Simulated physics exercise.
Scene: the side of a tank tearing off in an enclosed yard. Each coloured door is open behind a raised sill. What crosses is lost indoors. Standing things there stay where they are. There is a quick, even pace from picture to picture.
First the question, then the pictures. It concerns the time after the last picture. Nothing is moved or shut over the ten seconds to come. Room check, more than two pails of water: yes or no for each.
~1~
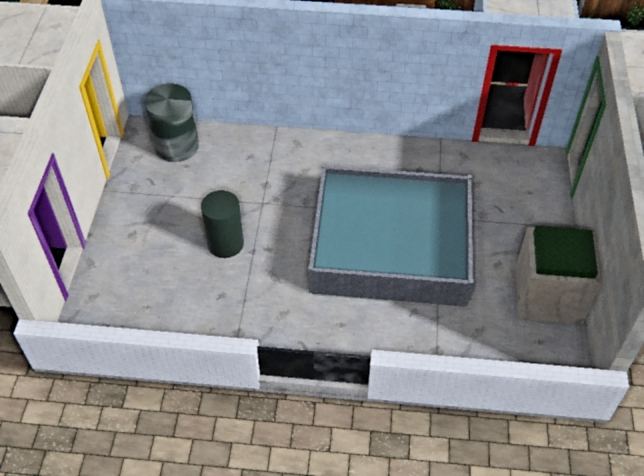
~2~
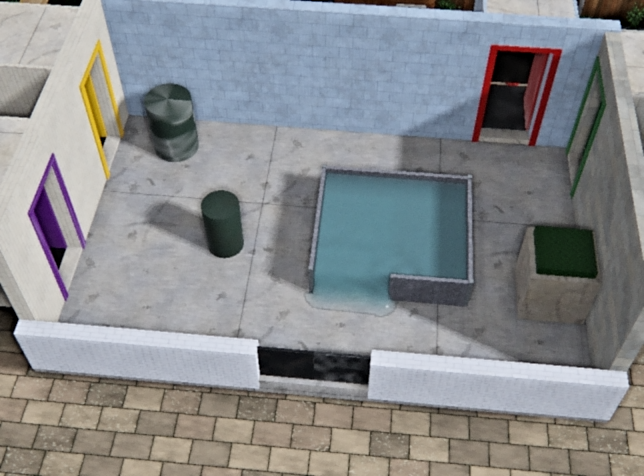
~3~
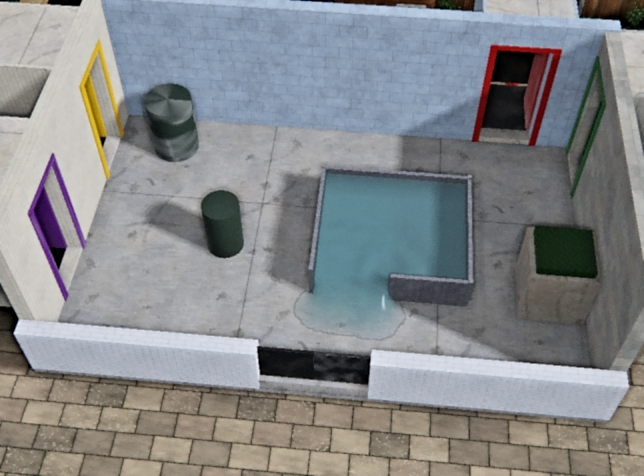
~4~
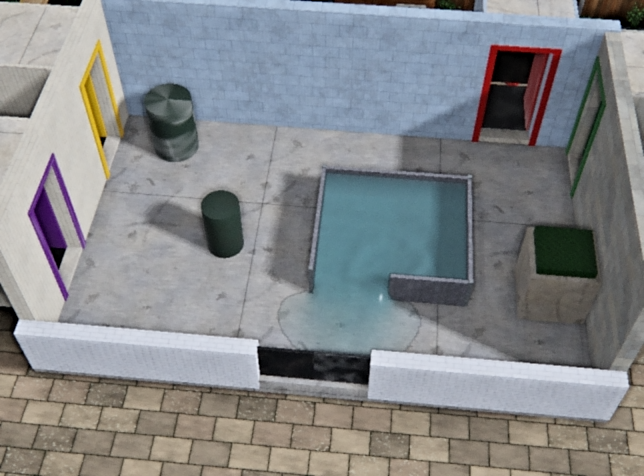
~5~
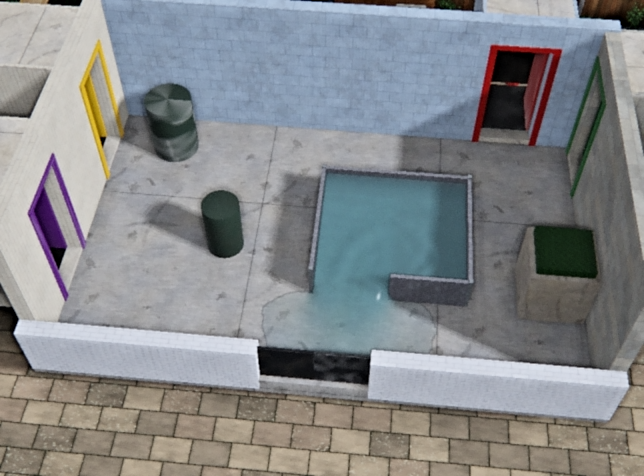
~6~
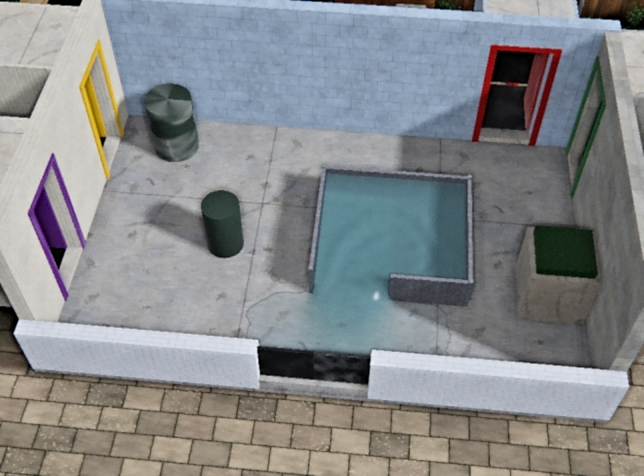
Red door, no; green door, no; yellow door, yes; purple door, yes.
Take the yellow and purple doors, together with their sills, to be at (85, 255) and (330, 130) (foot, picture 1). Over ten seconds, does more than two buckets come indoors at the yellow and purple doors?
Door by door: Yellow is swamped, purple is spared.
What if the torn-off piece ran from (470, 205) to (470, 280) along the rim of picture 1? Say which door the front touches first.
The one in green.
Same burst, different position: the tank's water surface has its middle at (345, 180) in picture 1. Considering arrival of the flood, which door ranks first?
Observation: The purple one.
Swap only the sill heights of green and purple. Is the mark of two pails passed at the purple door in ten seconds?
Note: Purple door tops the limit.
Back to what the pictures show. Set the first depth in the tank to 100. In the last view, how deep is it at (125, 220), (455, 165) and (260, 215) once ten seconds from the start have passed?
Estimated readings in sequence: 8, 8, 4 percent.
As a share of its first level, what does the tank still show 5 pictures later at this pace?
I'd say around 74 per cent.
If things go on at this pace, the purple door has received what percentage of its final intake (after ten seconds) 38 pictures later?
My guess is about 75 %.
A moment on, water covers 15 % of the floor; the red door not reached, the green door not reached, the yellow door not reached, the purple door not reached.
Next, water covers 30 % of the floor; the red door not reached, the green door not reached, the yellow door not reached, the purple door not reached.
Then, water covers 45 % of the floor; the red door not reached, the green door not reached, the yellow door not reached, the purple door over two buckets in.
Later, water covers 65 % of the floor; the red door wet at the sill, nothing in, the green door not reached, the yellow door wet at the sill, nothing in, the purple door far over two buckets in.
In the end, water covers 95 % of the floor; the red door wet at the sill, nothing in, the green door wet at the sill, nothing in, the yellow door over two buckets in, the purple door far over two buckets in.
